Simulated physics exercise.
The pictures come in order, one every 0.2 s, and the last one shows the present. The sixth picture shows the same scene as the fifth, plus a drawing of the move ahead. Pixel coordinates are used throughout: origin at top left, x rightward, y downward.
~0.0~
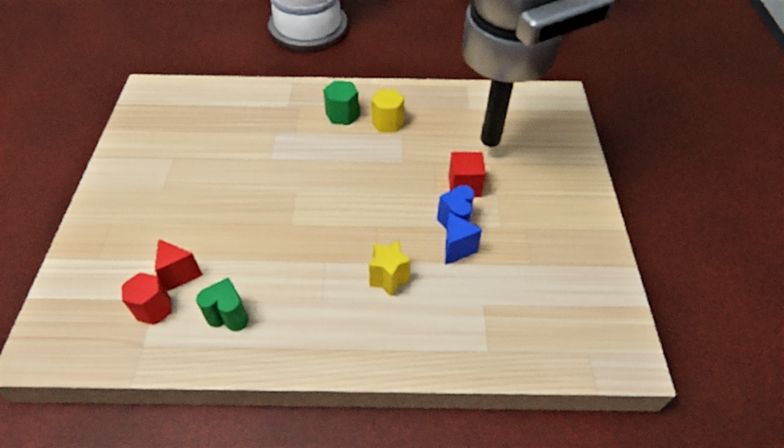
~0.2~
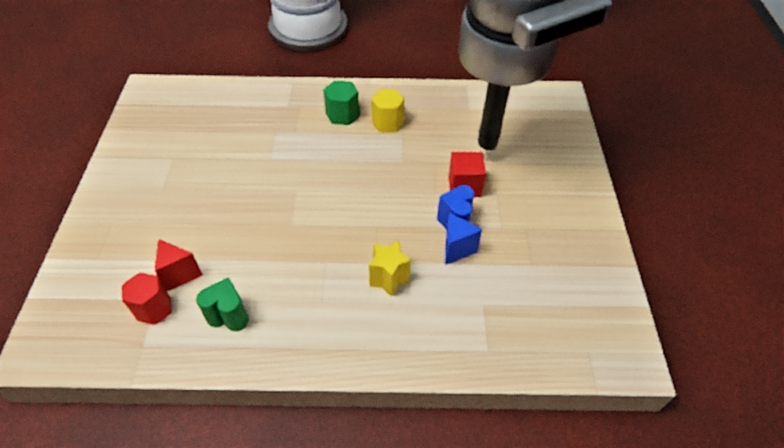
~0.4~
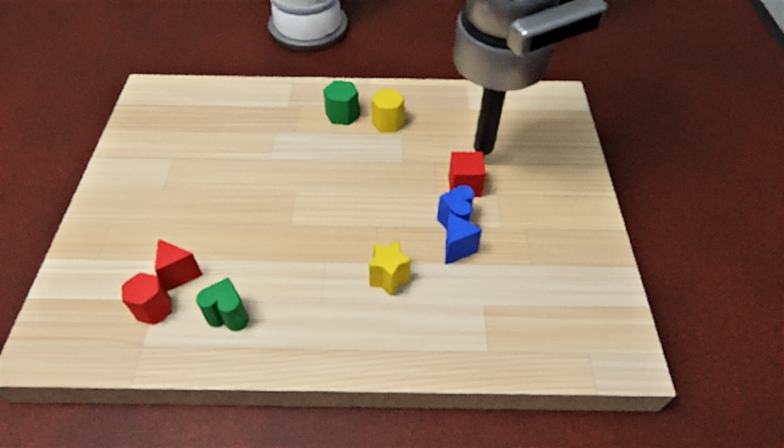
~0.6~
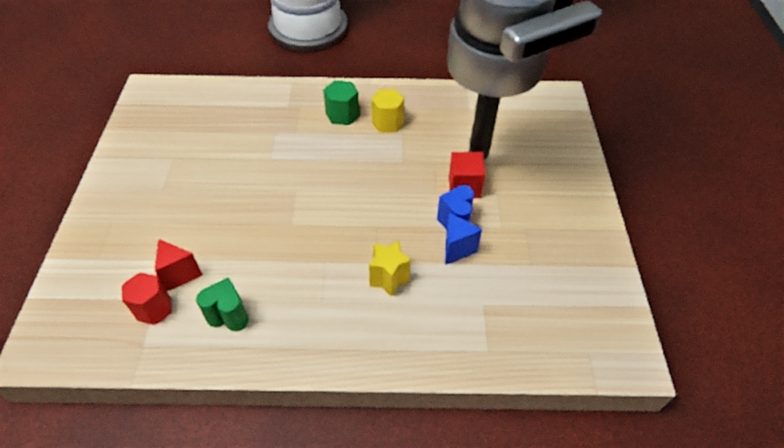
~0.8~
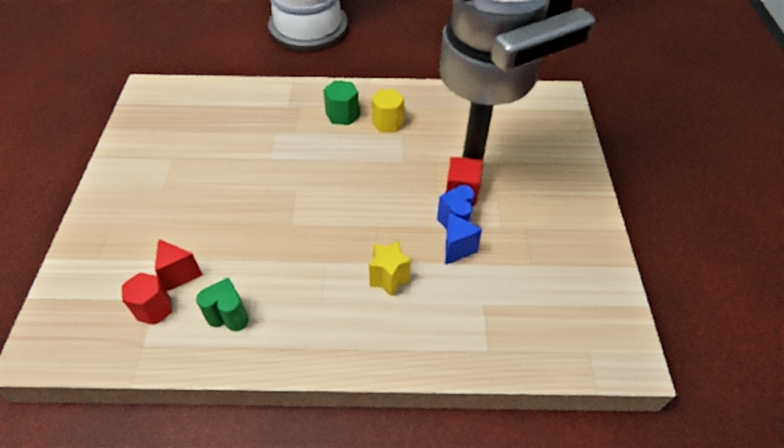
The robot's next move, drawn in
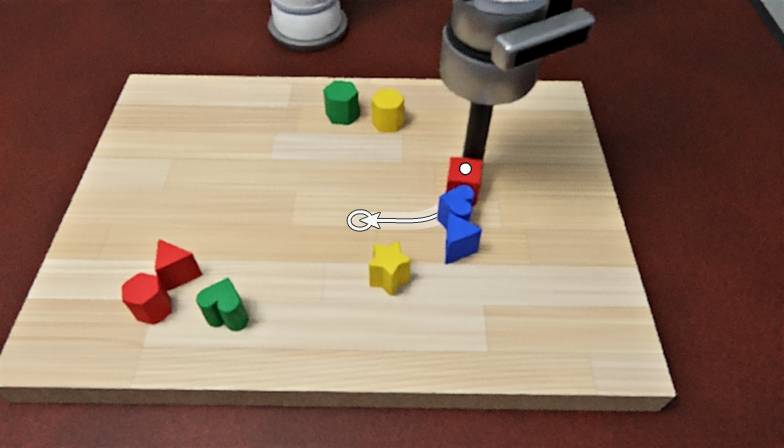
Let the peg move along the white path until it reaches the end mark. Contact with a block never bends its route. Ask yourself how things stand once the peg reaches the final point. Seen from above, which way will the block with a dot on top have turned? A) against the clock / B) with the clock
The one that fits is A, against the clock.
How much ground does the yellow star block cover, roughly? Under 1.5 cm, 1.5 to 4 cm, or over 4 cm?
Goes under 1.5 cm.
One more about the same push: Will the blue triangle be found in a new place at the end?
My answer is yes.
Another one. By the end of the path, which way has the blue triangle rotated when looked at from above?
Spin direction: Counter-clockwise.
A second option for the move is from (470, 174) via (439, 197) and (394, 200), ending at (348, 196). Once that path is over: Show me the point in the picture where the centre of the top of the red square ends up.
It sits at (453, 193).
The drawn path runs from (470, 174) via (450, 205) and (409, 221), ending at (360, 220); the dot is on the red square.
On the path given first. One third of the way, peg (452, 192); blue heart block (442, 231), turned 15° clockwise; blue triangle (456, 257), turned 75° anticlockwise; red square (447, 203).
Two thirds of the way, peg (408, 208); blue heart block (435, 246), turned 20° clockwise; blue triangle (456, 262), turned 90° anticlockwise; red square (439, 217), turned 20° anticlockwise.
At the end, peg (359, 207); yellow star block not moved; blue heart block (435, 246), turned 20° clockwise; blue triangle (456, 262), turned 90° anticlockwise; red square (439, 217), turned 20° anticlockwise.
